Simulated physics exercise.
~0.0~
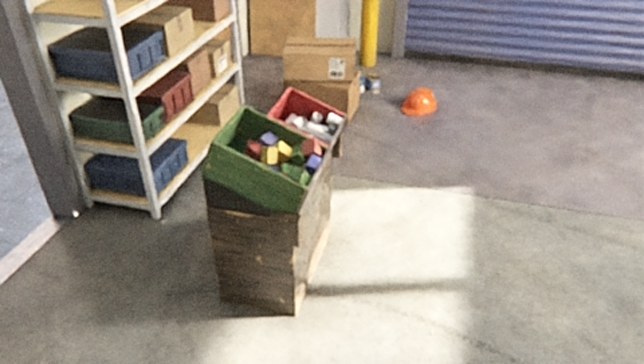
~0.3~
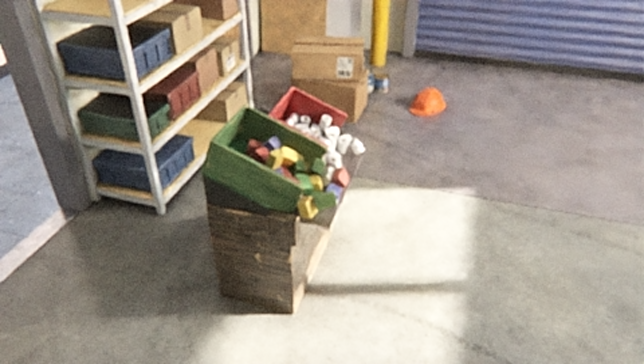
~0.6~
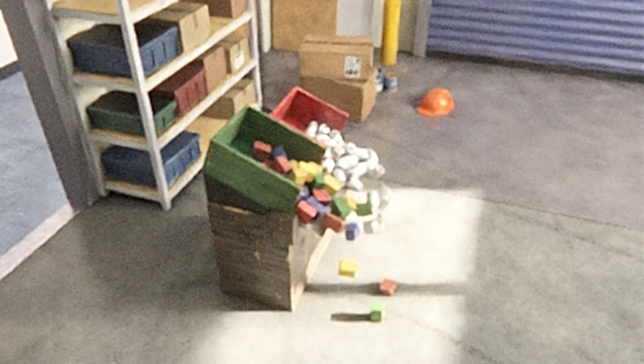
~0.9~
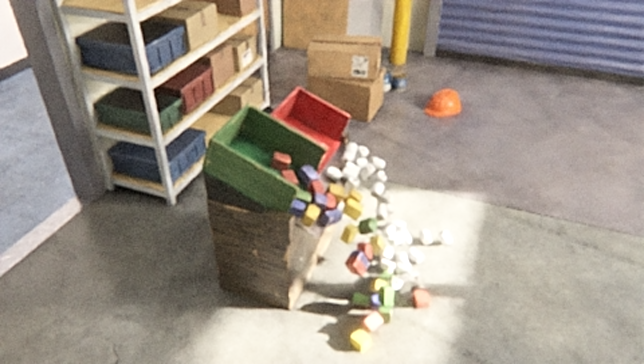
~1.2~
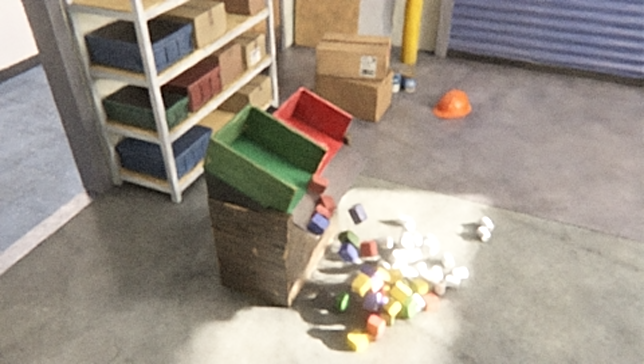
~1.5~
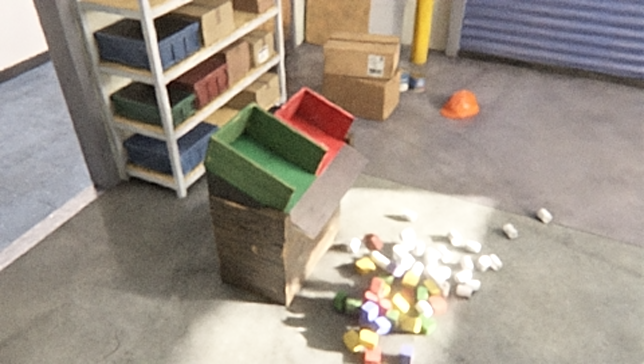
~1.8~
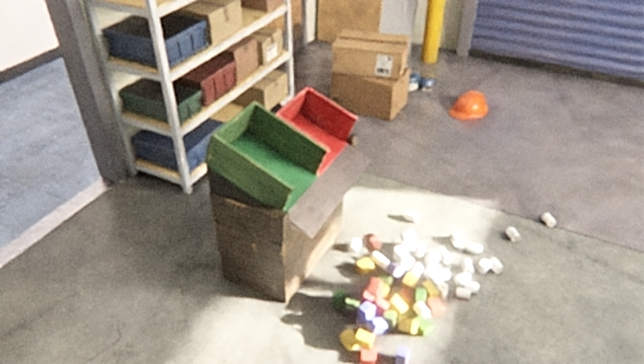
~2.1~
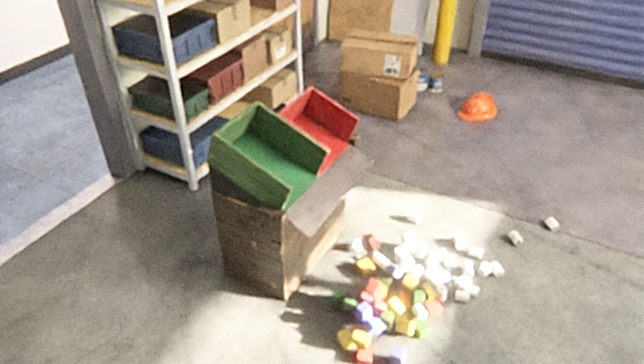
To begin with, a red bin of white rolls and a green bin of colourful toy bricks sit tilted on a wooden stand, near shelves, cardboard boxes and an orange hard hat. The flap at the front drops, and the contents begin sliding out to the right. Rolls and bricks pour over the edge together, the first few bricks reaching the concrete floor. The red bin empties first, while the last bricks are still leaving the green one. Finally both are empty, and the bricks lie in a heap with white rolls scattered beside and beyond them, all still.
